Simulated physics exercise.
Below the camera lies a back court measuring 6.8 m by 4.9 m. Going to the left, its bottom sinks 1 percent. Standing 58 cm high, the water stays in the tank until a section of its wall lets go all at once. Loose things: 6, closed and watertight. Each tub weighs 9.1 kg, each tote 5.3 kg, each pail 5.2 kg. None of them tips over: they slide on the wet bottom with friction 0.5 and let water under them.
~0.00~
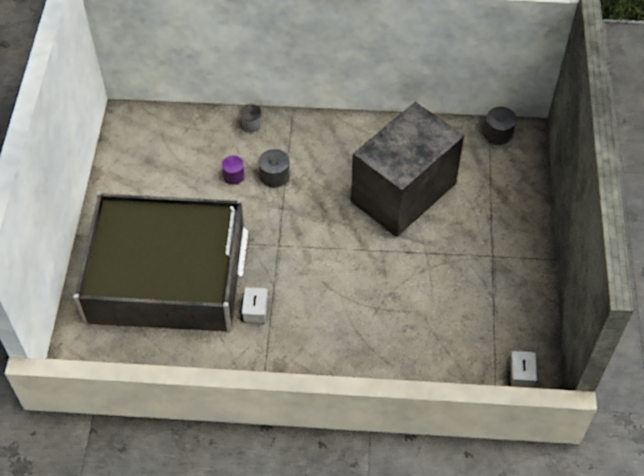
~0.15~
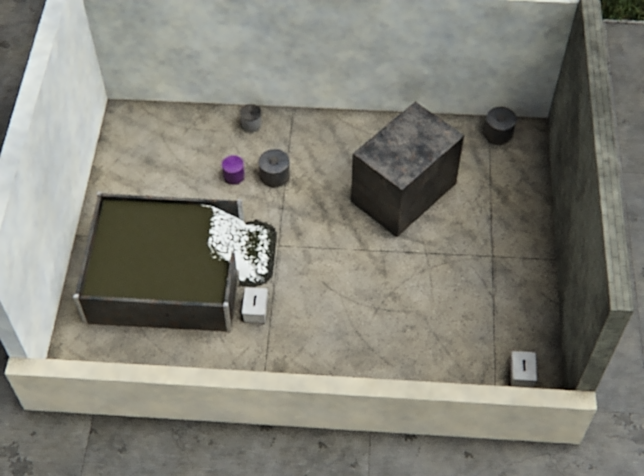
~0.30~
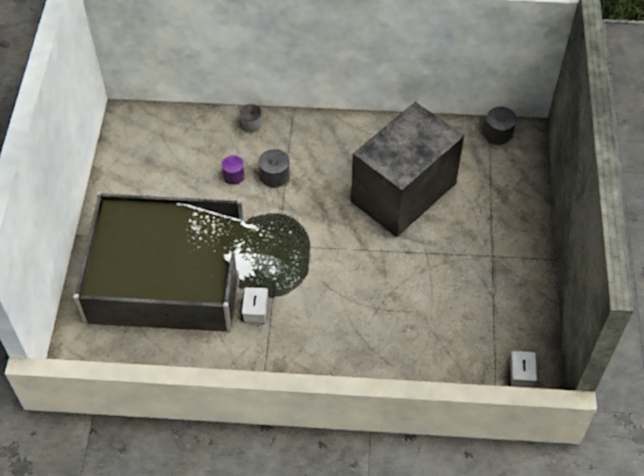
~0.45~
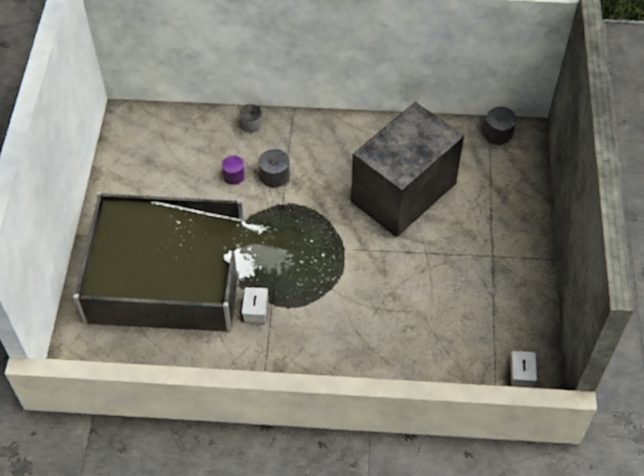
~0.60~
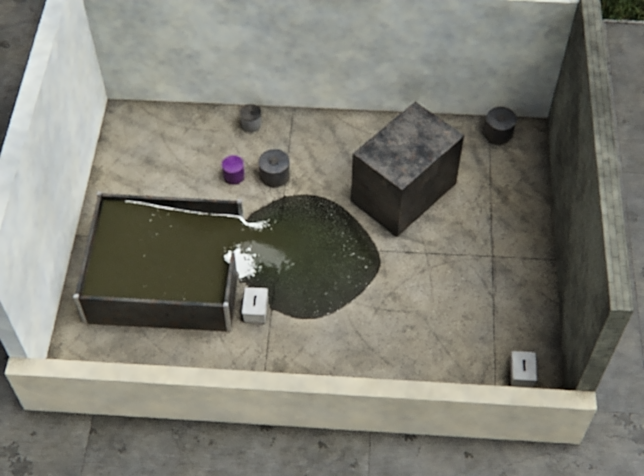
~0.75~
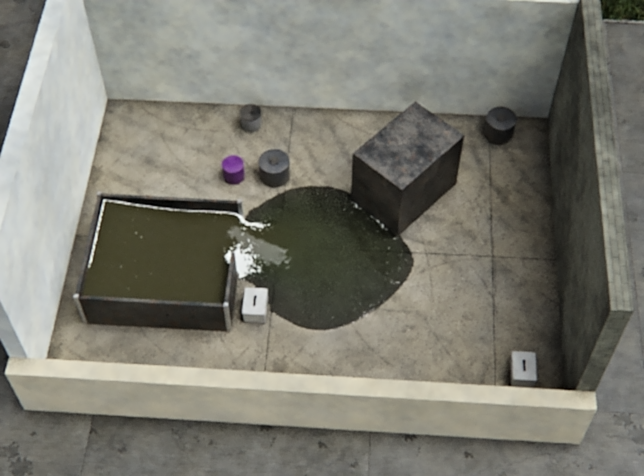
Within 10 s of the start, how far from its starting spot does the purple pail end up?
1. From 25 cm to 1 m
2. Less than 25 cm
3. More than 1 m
2.
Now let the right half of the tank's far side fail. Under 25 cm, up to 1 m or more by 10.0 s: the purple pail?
Then the purple pail gets carried off.
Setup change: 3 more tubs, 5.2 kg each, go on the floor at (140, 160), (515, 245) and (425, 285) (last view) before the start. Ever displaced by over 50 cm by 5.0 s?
In that order: Less, more, over.
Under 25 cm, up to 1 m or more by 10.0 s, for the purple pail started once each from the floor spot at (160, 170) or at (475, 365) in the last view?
One try each gives this: It remains roughly in place, then it wanders off a long way.
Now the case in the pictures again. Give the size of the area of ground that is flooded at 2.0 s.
My estimate is roughly 17 m2.
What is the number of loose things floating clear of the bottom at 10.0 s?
Then: 2.
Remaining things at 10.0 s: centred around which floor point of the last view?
Centre of the remaining things: Roughly (266, 224).
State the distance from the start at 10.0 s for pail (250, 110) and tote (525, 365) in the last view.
The first ends 30 cm from its start, the second 550 cm.
After 2.0 s the purple pail is near (233, 164), 0.0 m from its start, aground; 0 afloat.
After 4.5 s the purple pail is near (233, 164), 0.0 m from its start, aground; 2 afloat.
After 7.0 s the purple pail is near (233, 164), 0.0 m from its start, aground; 2 afloat.
After 10.0 s the purple pail is near (233, 164), 0.0 m from its start, aground; 2 afloat.
